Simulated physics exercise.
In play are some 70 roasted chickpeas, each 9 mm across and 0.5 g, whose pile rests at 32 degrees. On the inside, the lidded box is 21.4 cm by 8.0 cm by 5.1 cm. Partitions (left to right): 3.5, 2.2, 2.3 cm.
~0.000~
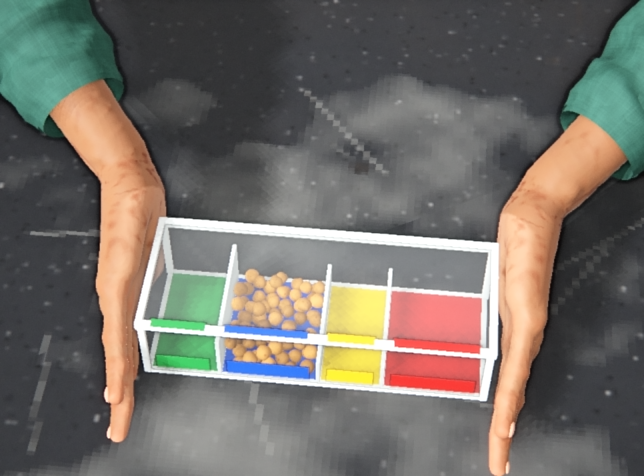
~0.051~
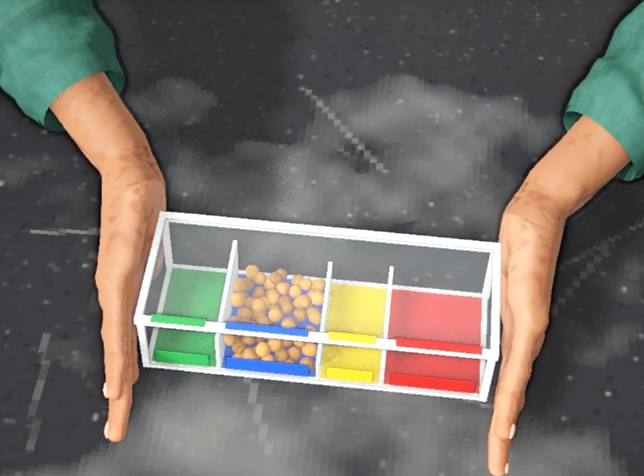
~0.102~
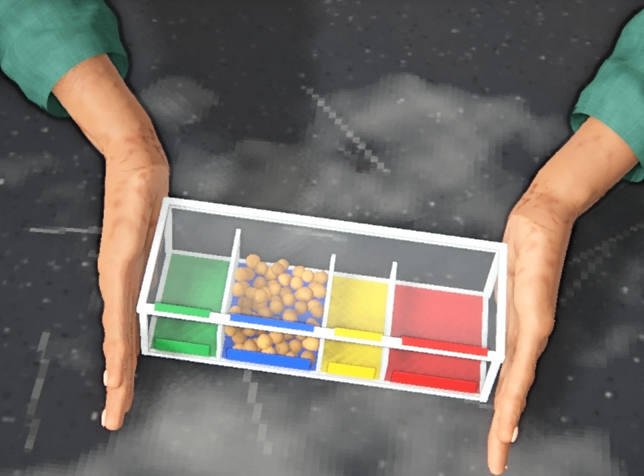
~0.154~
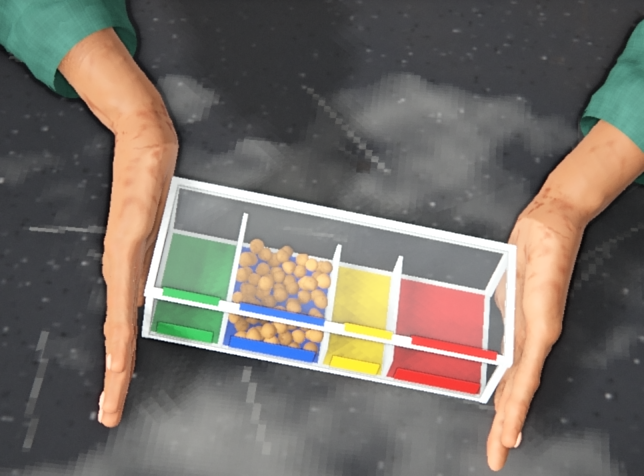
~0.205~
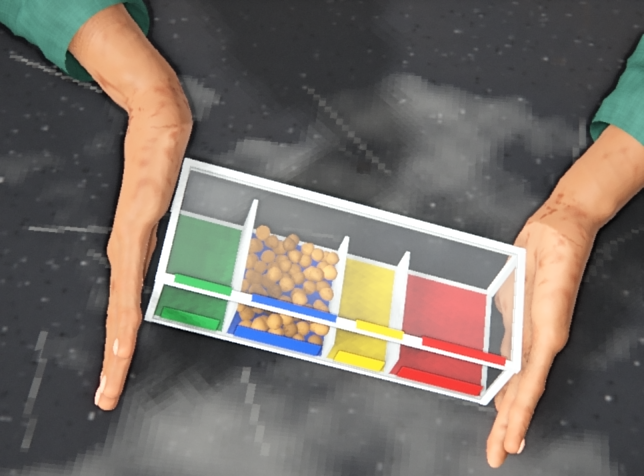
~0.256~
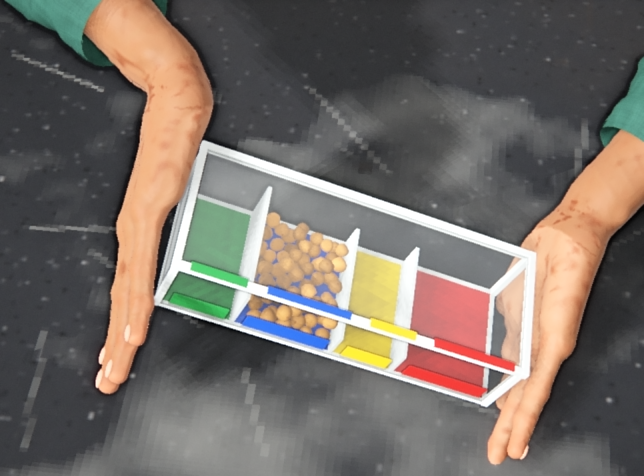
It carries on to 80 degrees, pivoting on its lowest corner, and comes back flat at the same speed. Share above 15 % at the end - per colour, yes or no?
Red yes, blue yes, green no, yellow no.
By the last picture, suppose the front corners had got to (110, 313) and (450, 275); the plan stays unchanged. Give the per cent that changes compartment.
Estimate: Near 0 %.
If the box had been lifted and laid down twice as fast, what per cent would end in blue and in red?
I'd say blue 25 percent, red 65 percent.
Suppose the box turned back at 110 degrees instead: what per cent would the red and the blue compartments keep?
You'd find red with 100 % and blue with 0 %.
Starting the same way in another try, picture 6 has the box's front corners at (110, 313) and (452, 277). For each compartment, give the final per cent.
Red 0, blue 100, green 0, yellow 0.
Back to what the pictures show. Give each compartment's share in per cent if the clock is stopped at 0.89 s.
Red = 5, blue = 85, green = 0, yellow = 5 (percent).
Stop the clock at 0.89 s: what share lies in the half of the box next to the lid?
I'd say around 20 percent of the pieces.
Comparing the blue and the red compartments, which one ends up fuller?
Blue.
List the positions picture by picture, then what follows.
The first picture shows box tilt 0 degrees, front corners at (142, 322) and (490, 351); blue 100 %.
The second picture shows box tilt 1 degrees, front corners at (142, 317) and (491, 352).
The third picture shows box tilt 5 degrees, front corners at (145, 306) and (497, 354), lowest corner right front.
The fourth picture shows box tilt 11 degrees, front corners at (153, 289) and (505, 358), lowest corner right front.
The fifth picture shows box tilt 16 degrees, front corners at (164, 275) and (513, 364), lowest corner right front.
The sixth picture shows box tilt 22 degrees, front corners at (180, 262) and (521, 370), lowest corner right front; blue 100 %. The box's pace is about 115 degrees a second.
After 0.89 s, tilt 78 degrees; red 5 %, blue 85 %, yellow 5 %.
Then, at 1.30 s, tilt 33 degrees; red 30 %, blue 60 %, yellow 5 %.
Then, at 1.80 s, tilt 0 degrees; red 30 %, blue 60 %, yellow 5 %.
By 2.1 s all is still; red 30 %, blue 60 %, green 0 %, yellow 10 %.
